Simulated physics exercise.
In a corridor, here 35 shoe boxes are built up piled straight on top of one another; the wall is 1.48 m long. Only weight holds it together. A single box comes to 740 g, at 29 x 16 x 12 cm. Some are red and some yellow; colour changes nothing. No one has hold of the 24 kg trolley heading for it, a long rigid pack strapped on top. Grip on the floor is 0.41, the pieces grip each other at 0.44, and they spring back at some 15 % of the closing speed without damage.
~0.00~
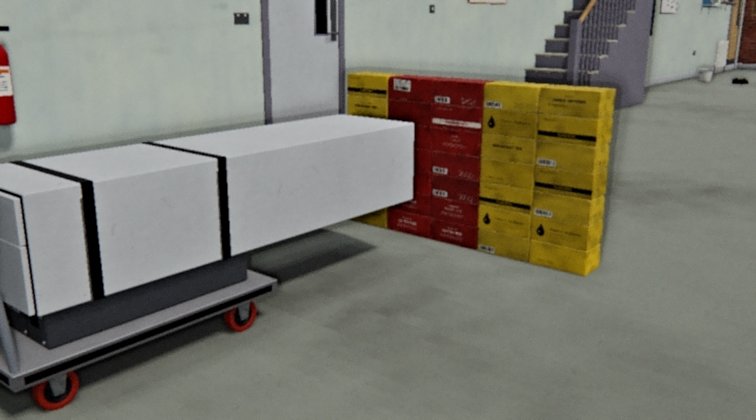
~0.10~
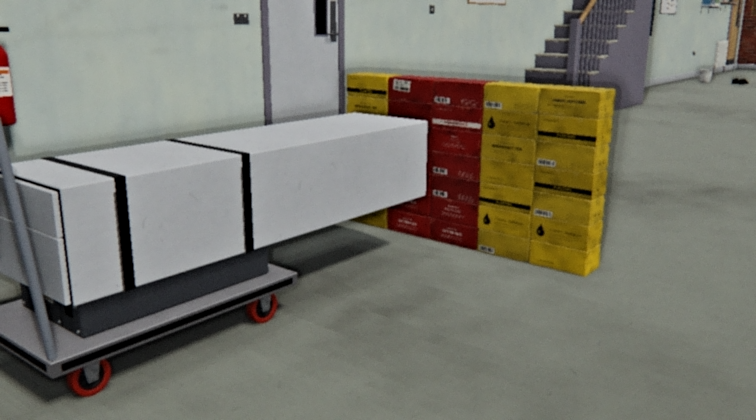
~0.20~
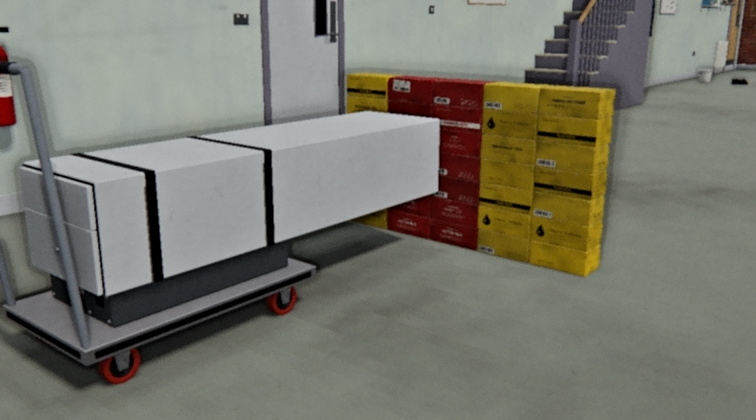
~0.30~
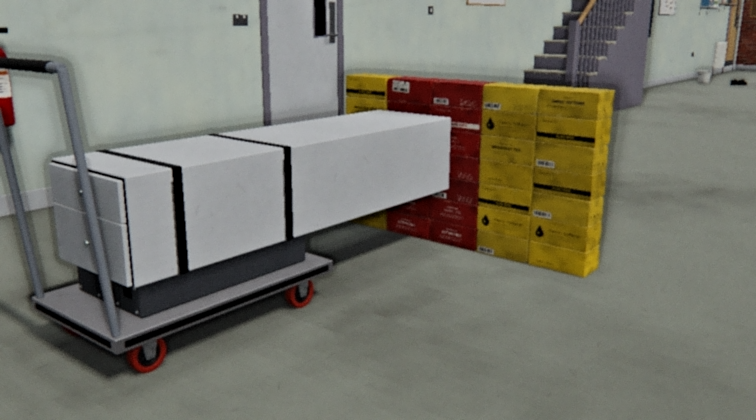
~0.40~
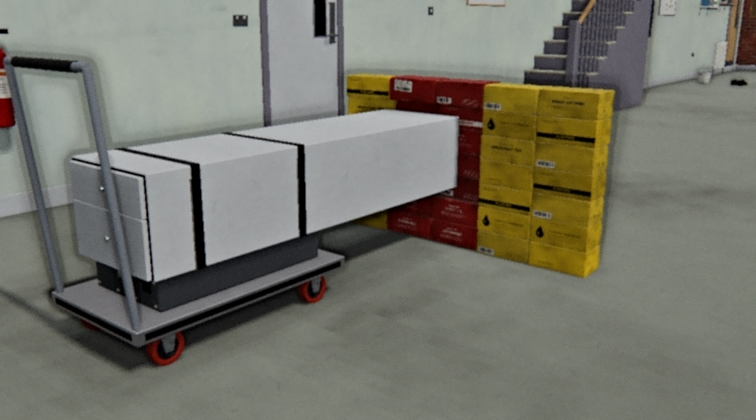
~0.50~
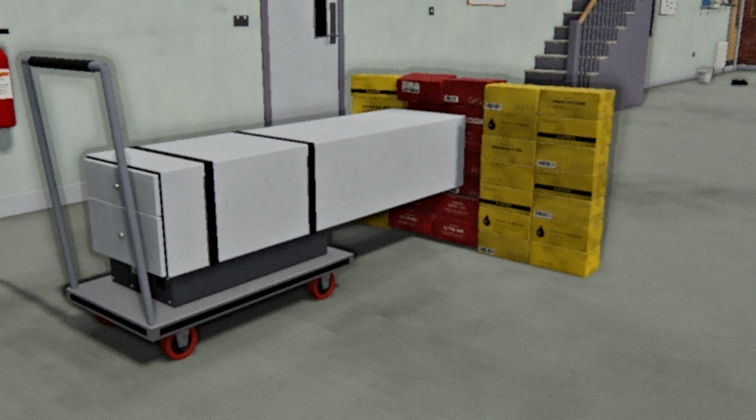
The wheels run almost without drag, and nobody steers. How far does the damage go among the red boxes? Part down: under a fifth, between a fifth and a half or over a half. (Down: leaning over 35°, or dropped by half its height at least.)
It comes to over a half.
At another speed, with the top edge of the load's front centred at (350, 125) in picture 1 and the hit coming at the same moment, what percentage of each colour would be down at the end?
Then yellow 20, red 80 per cent.
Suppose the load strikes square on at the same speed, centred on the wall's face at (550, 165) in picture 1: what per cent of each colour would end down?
In that case yellow 70, red 0 per cent.
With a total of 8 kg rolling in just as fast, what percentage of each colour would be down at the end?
In that case yellow 0, red 100 per cent.
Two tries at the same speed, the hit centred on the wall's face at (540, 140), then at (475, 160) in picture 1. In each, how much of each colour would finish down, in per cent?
Yellow 70 then 30, red 0 then 50 per cent.
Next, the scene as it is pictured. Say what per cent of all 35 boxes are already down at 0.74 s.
By then 30 per cent.
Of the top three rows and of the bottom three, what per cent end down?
From the top 60, from the bottom 50 per cent.
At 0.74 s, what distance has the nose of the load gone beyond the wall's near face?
About 20 cm past it.
By 0.74 s, load 20 cm past the wall's line, still rolling; 10 of the 14 red boxes down (10 of 35 in all colours); top red box tilted 31°, 19 cm lower; top yellow box tilted 10°.
By 1.08 s, load 29 cm past the wall's line, still rolling; 13 of the 14 red boxes down (19 of 35 in all colours); top red box tilted 3°, 56 cm lower; top yellow box tilted 47°, 19 cm lower.
When it is over (2.3 s), load 43 cm past the wall's line, stopped; 13 of the 14 red boxes down (19 of 35 in all colours); top red box 57 cm lower; top yellow box on its side. That is 93 per cent. In pixels of the last frame, middles, top red box near (470, 176), top yellow box near (465, 168).
